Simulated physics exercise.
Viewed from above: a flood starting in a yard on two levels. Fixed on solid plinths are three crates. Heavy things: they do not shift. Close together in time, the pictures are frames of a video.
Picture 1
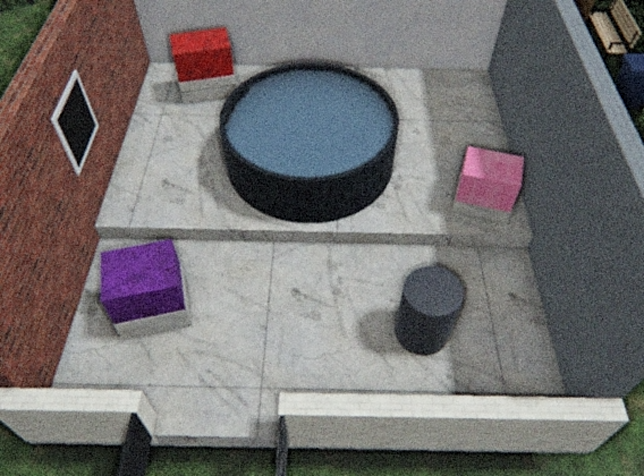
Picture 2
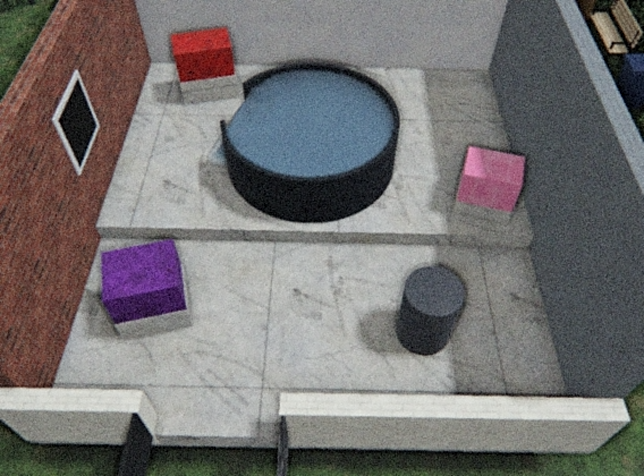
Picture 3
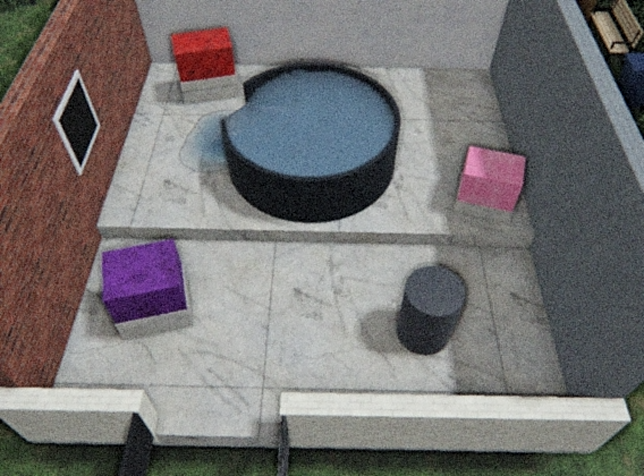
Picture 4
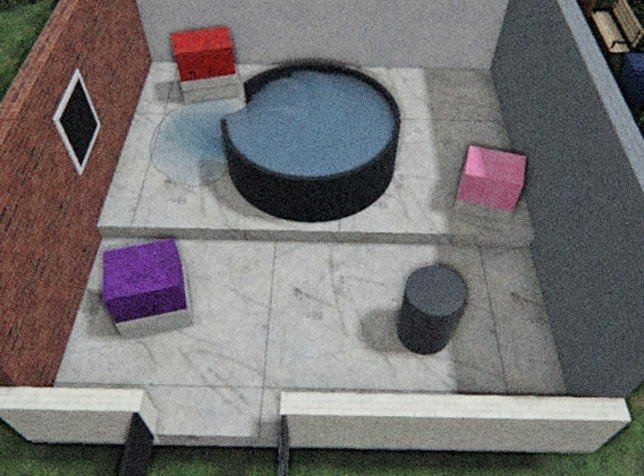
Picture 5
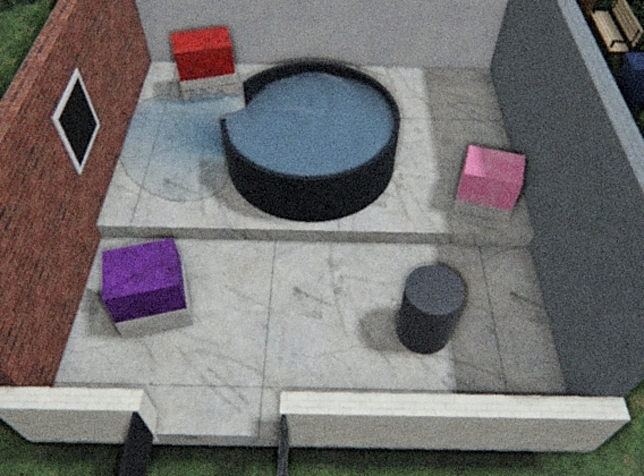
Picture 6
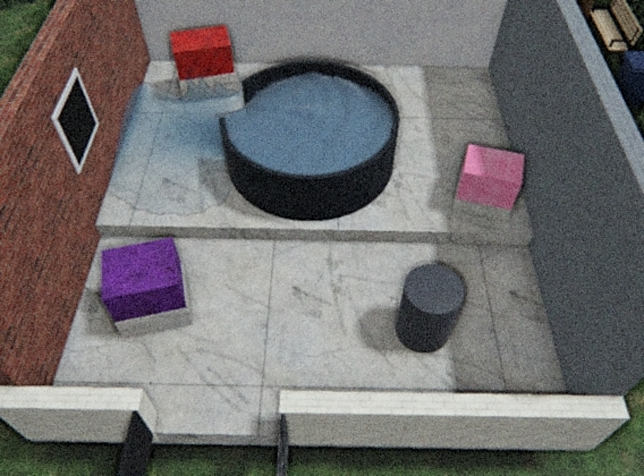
Water pours from a gap in the round tank's left side and spreads leftward across the upper level.
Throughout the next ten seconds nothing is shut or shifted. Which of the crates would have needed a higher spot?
Pink crate: No, it stays dry. Purple crate: No, it stays dry. Red crate: No, it stays dry.
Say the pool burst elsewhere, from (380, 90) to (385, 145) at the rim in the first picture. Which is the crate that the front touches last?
It's the purple-painted one.
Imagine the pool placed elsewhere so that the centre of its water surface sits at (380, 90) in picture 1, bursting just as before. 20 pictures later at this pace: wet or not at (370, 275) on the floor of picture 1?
Verdict on that spot: Untouched.
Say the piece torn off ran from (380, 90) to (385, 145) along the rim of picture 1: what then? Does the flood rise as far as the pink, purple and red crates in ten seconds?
Then the pink crate gets flooded, the purple crate is untouched and the red crate is untouched.
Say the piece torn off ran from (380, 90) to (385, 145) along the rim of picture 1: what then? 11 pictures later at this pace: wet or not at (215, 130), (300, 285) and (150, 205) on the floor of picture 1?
The first point is unwetted, the second unwetted, the third unwetted.
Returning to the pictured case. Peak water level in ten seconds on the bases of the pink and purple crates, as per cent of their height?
70 %, then 60 %.
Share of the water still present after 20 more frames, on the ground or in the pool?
Estimate: Some 100 %.
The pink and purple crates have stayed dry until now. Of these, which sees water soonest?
It's the crate marked purple.
A moment on, water covers 20 % of the floor; the pink crate not reached, the purple crate not reached, the red crate water round its plinth.
Next, water covers 30 % of the floor; the pink crate not reached, the purple crate water round its plinth, the red crate water round its plinth.
Then, water covers 60 % of the floor; the pink crate not reached, the purple crate water round its plinth, the red crate water round its plinth.
Later, water covers 90 % of the floor; the pink crate water round its plinth, the purple crate water round its plinth, the red crate water round its plinth.
In the end, water covers 95 % of the floor; the pink crate stayed above the water, the purple crate stayed above the water, the red crate stayed above the water.
